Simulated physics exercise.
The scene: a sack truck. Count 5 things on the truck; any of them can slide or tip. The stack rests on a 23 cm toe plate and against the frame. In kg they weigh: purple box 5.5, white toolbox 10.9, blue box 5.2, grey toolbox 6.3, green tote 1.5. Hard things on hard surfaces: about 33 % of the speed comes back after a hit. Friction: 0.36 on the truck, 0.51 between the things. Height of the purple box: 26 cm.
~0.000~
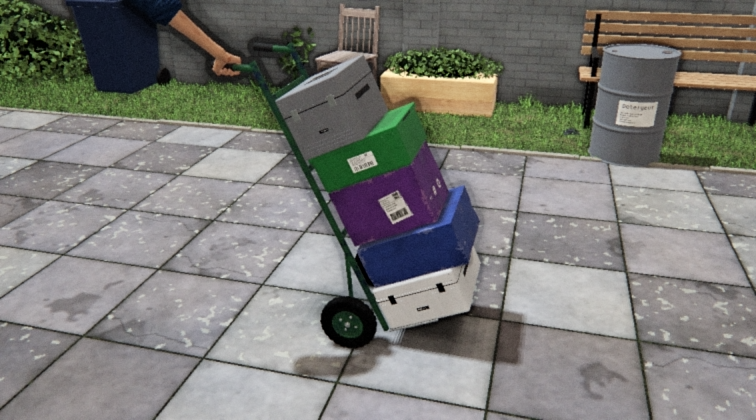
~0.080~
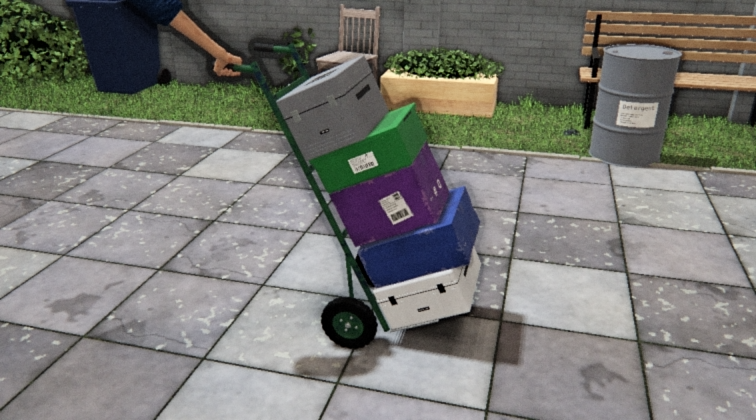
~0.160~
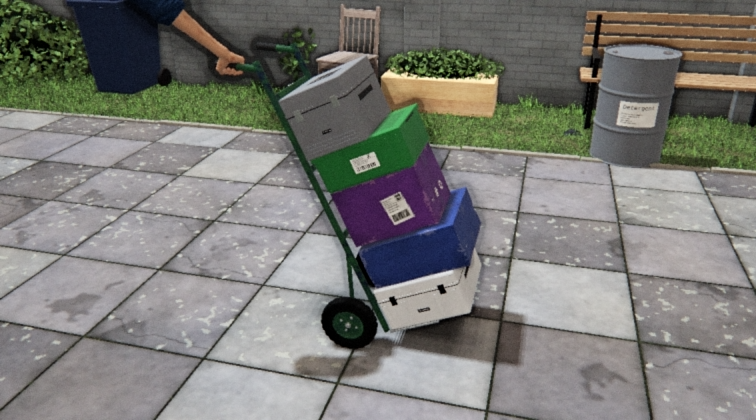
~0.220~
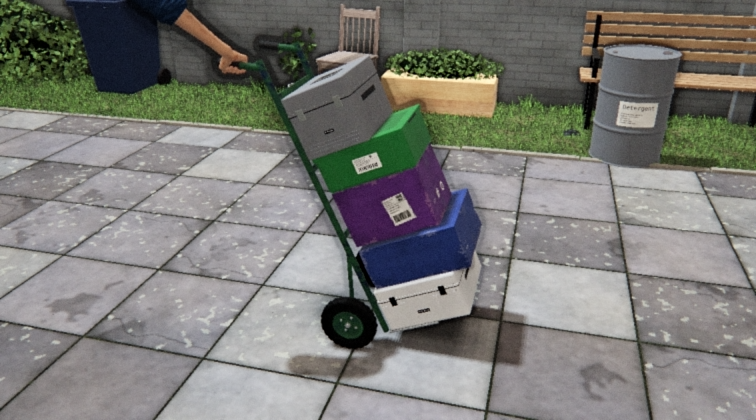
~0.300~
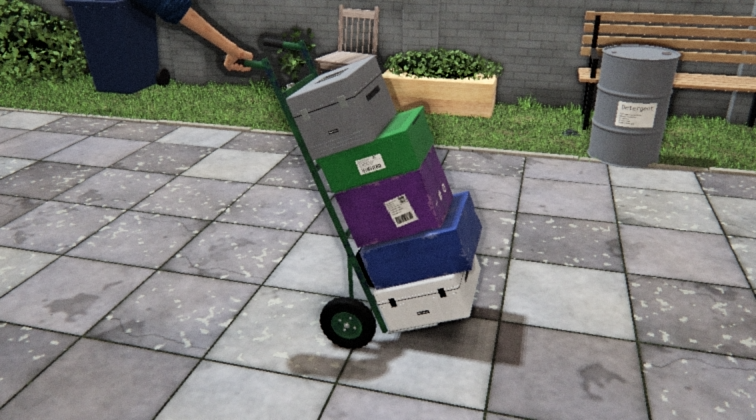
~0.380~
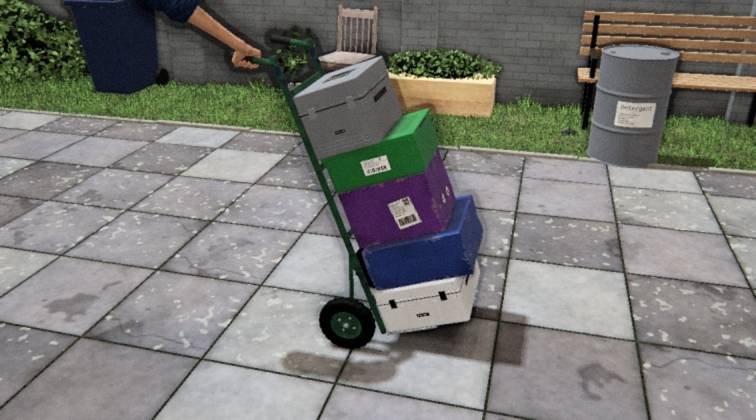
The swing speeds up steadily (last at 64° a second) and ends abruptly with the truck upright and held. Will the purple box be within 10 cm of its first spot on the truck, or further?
The purple box holds its spot.
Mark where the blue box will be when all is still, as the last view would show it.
Around (445, 268).
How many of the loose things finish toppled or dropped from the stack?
That comes to 0.
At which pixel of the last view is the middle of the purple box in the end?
Near (438, 220).
After 0.88 s, truck upright; purple box tipped 3° from how it sat near (443, 221); grey toolbox tipped 3° from how it sat; green tote tipped 3° from how it sat.
After 1.08 s, truck upright; purple box tipped 10° from how it sat near (455, 220); grey toolbox tipped 10° from how it sat; green tote tipped 10° from how it sat.
After 1.38 s, truck upright; purple box tipped 3° from how it sat near (447, 221); grey toolbox tipped 3° from how it sat; green tote tipped 3° from how it sat.
After 1.68 s, truck upright; green tote slid 2 cm.
At rest (2.9 s), all 5 in place, give or take 10 cm. Seen from the same camera at the end, purple box near (438, 220).
